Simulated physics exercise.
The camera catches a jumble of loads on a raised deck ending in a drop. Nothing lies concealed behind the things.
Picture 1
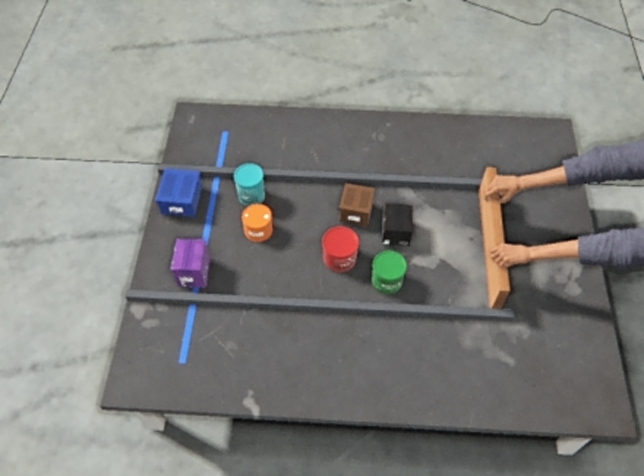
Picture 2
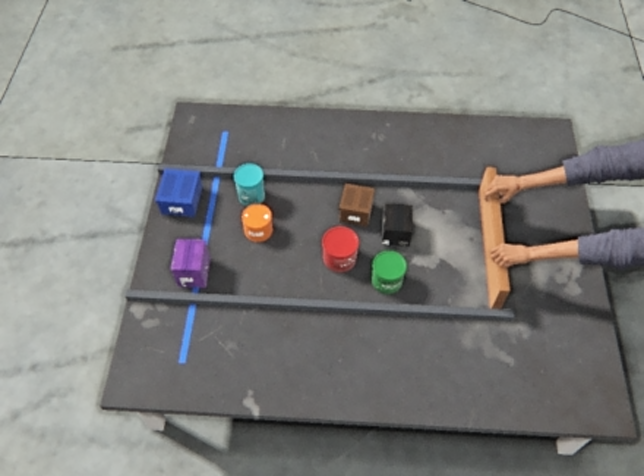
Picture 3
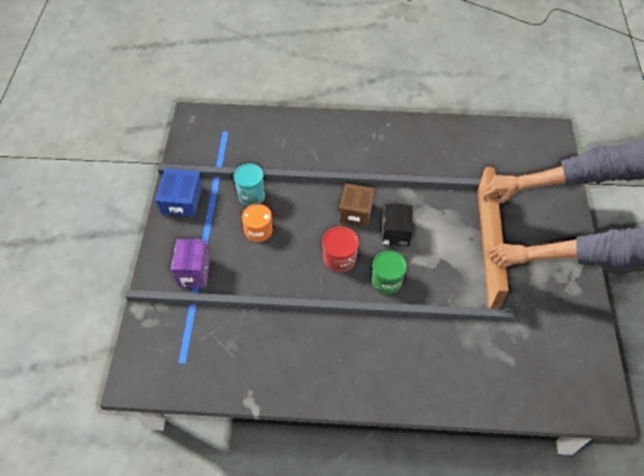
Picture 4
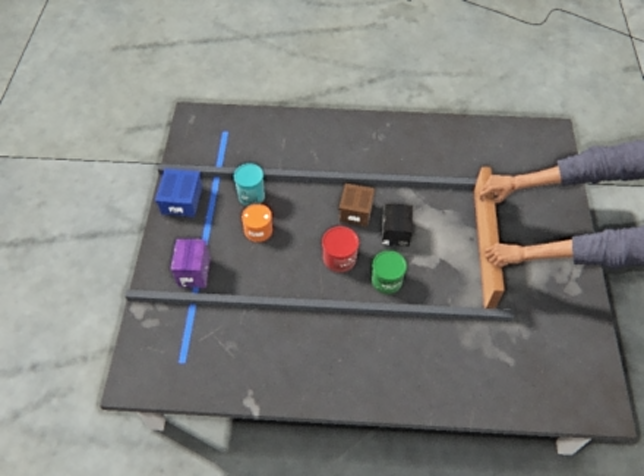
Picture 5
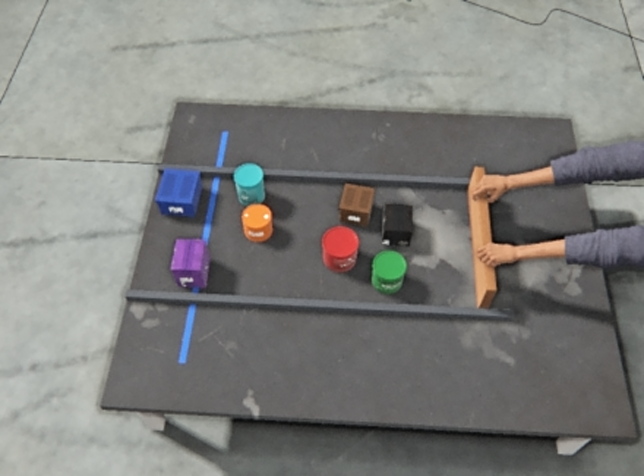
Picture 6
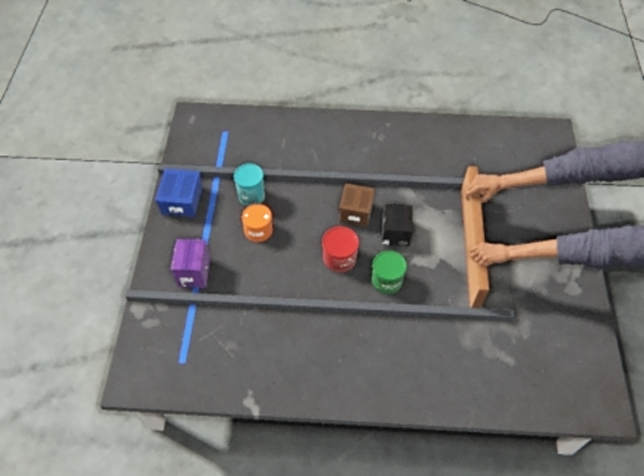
On a dark raised table, two hands slide a wooden plank slightly left toward unmoving boxes and canisters.
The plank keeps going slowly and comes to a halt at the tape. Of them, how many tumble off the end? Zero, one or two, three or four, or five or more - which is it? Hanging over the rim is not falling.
The right band is one or two.
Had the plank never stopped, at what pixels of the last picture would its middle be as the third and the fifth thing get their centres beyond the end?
At (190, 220) for the third, at (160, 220) for the fifth.
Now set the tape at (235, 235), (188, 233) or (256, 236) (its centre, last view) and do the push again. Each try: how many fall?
It would be 0, then 2, then 0.
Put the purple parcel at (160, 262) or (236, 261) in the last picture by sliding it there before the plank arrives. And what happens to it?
For the purple parcel: It keeps its place, then it keeps its place.
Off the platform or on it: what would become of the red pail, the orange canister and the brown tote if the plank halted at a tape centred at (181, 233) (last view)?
What happens is that the red pail rests in place, the orange canister winds up off it and the brown tote rests in place.
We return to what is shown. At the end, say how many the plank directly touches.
That would be 4 of them.
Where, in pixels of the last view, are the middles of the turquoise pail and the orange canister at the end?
Near (169, 179) and (165, 216).
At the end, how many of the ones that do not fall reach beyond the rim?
Number: 0.
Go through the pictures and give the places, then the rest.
Blue tote (180, 193); purple parcel (191, 263); turquoise pail (250, 186); plank (493, 237); tape (206, 234), in the first frame.
Purple parcel (191, 264); green pail (388, 273), in the second frame.
Turquoise pail (250, 186); black box (397, 225), in the third frame.
Blue tote (180, 193); plank (488, 236), in the fourth frame.
Purple parcel (191, 264); orange canister (258, 223), in the fifth frame.
Blue tote (180, 193); purple parcel (191, 264); turquoise pail (250, 186); plank (474, 236); tape (206, 234), in the sixth frame.
Early on, none off yet; blue tote at rest near (180, 193); purple parcel at rest near (191, 264); turquoise pail at rest near (250, 186).
Finally, the number that fall off is one or two; lost, blue tote.
